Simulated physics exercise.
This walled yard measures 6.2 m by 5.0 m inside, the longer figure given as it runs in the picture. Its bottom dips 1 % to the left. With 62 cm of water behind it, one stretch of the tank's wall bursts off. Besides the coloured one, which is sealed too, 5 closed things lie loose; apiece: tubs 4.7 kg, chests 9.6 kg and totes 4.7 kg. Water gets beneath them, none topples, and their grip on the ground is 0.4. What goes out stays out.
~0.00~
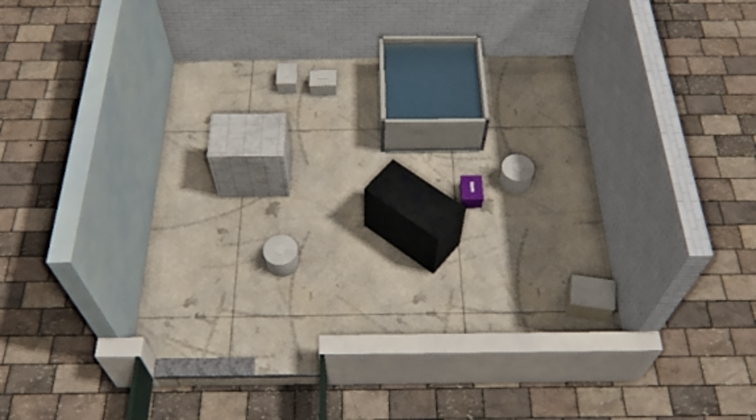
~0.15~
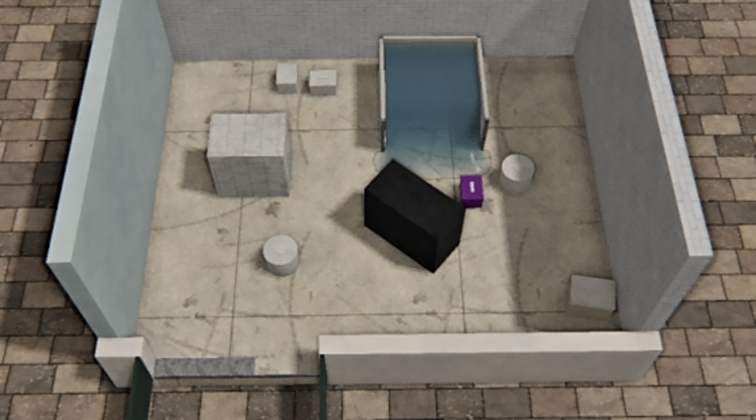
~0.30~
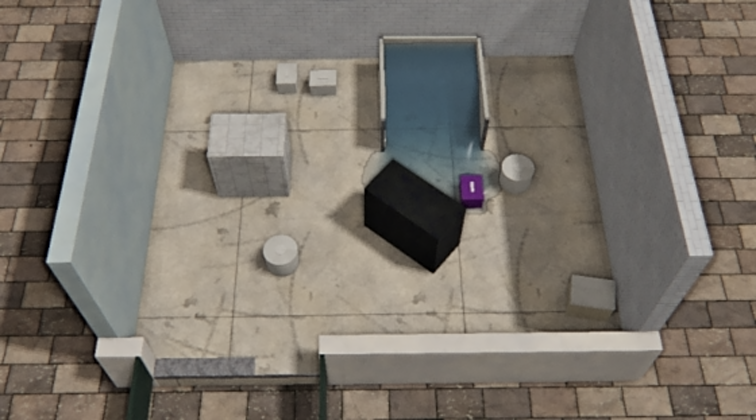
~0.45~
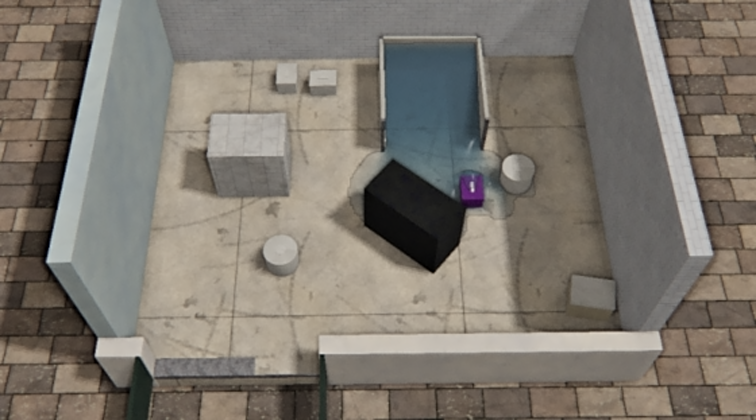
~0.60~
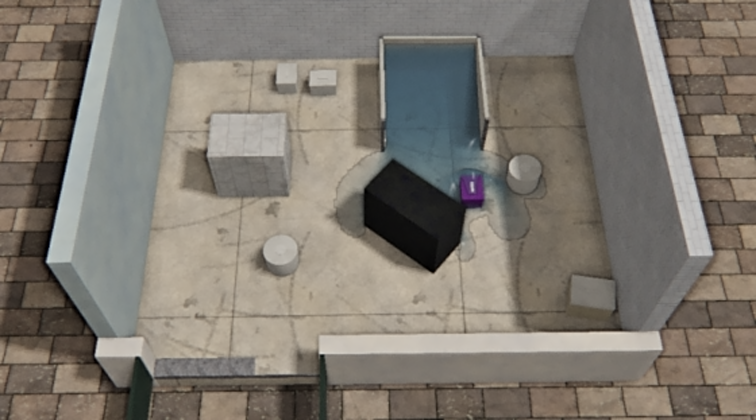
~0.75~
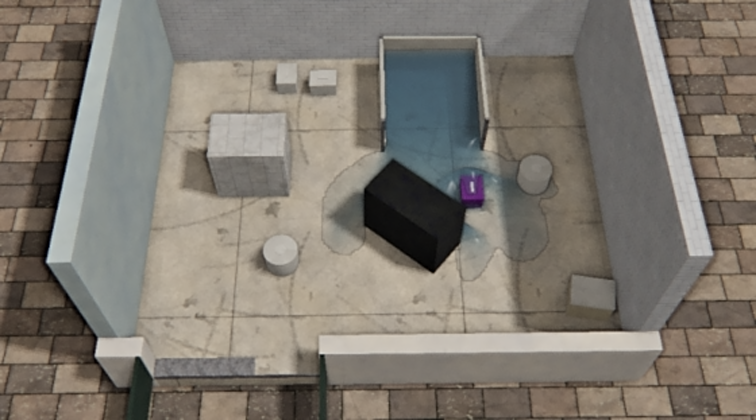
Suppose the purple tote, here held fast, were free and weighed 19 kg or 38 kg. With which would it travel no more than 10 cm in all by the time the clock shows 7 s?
I expect that neither weight holds it.
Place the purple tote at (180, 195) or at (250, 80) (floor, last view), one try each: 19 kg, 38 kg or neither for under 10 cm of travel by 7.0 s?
In that order: Either load holds; either load holds.
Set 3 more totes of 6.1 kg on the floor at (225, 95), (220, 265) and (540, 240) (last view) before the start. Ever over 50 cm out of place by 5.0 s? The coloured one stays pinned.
In that order: Short of it, more, over.
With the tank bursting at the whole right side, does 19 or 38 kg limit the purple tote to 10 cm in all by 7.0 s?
In that case the lower weight is enough.
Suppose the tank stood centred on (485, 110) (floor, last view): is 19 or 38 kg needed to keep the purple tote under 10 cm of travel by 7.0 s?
In that case neither weight holds it.
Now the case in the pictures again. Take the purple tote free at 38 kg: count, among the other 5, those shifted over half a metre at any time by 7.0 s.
That makes 3.
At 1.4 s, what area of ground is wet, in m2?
Roughly 11.5 m2.
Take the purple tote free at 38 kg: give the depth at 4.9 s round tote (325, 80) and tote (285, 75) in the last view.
Roughly 1 and 2 cm.
After 1.4 s the purple tote would be 162 cm from its start with 19 kg and 56 cm from its start with 38 kg; 15 cm of water round it then.
After 3.1 s the purple tote would be 209 cm from its start with 19 kg and 152 cm from its start with 38 kg; 12 cm of water round it then.
After 4.9 s the purple tote would be 204 cm from its start with 19 kg and 152 cm from its start with 38 kg; 7 cm of water round it then.
After 7.0 s the purple tote would be 204 cm from its start with 19 kg and 152 cm from its start with 38 kg; 4 cm of water round it then.
